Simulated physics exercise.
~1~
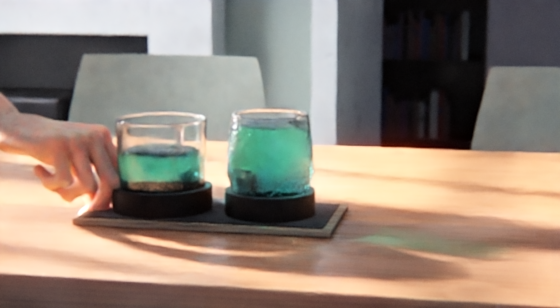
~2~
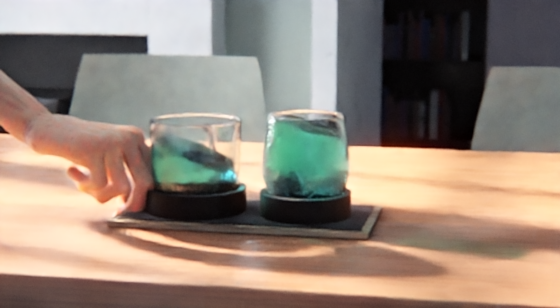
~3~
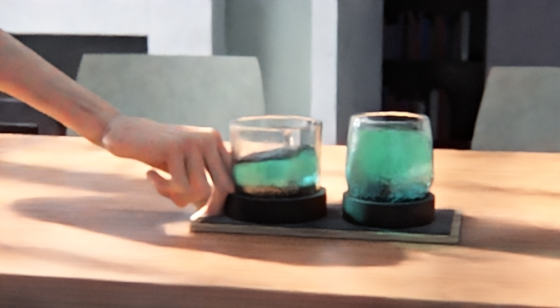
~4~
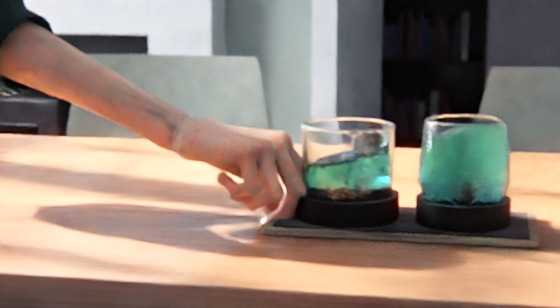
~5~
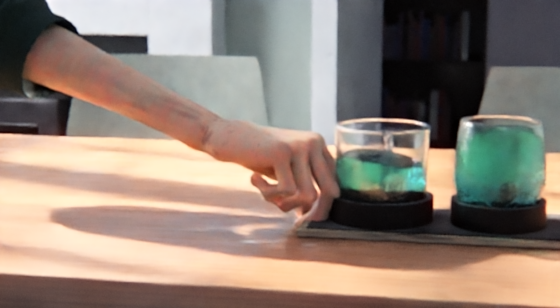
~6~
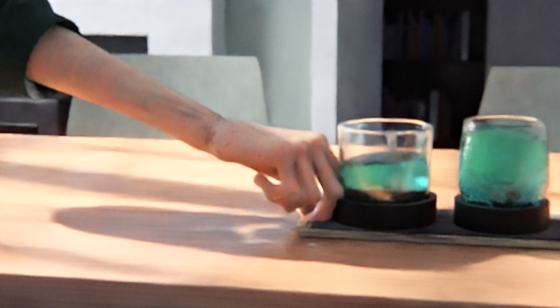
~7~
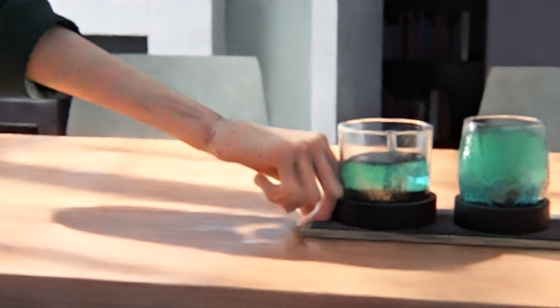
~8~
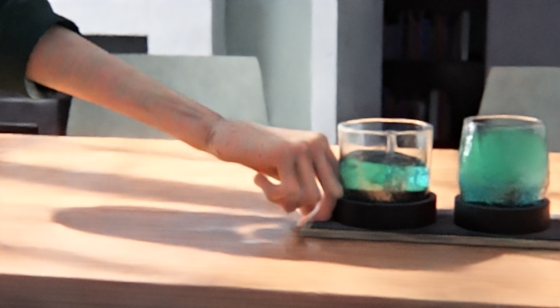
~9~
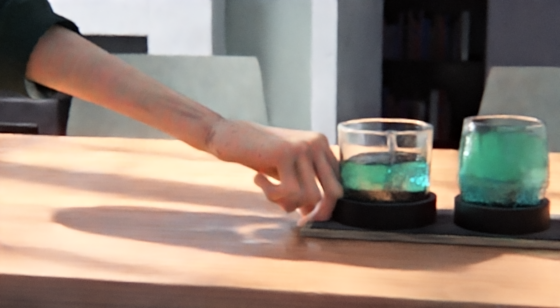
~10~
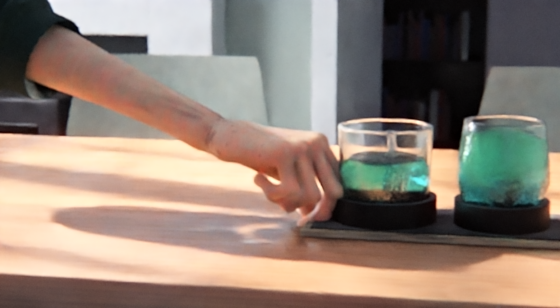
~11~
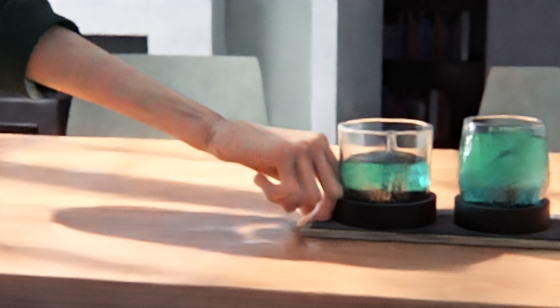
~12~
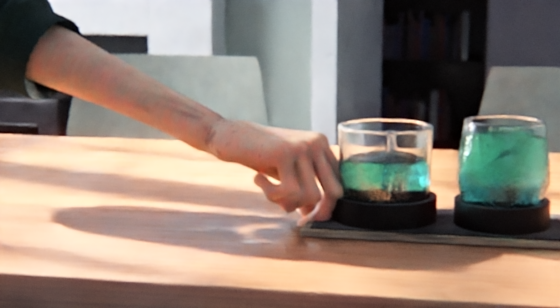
A hand slid a dark tray holding two open glasses of blue-green water smoothly to the right across a wooden table, the water swaying as it went, then stopped and stayed by the tray while the liquid settled, with both glasses still upright.
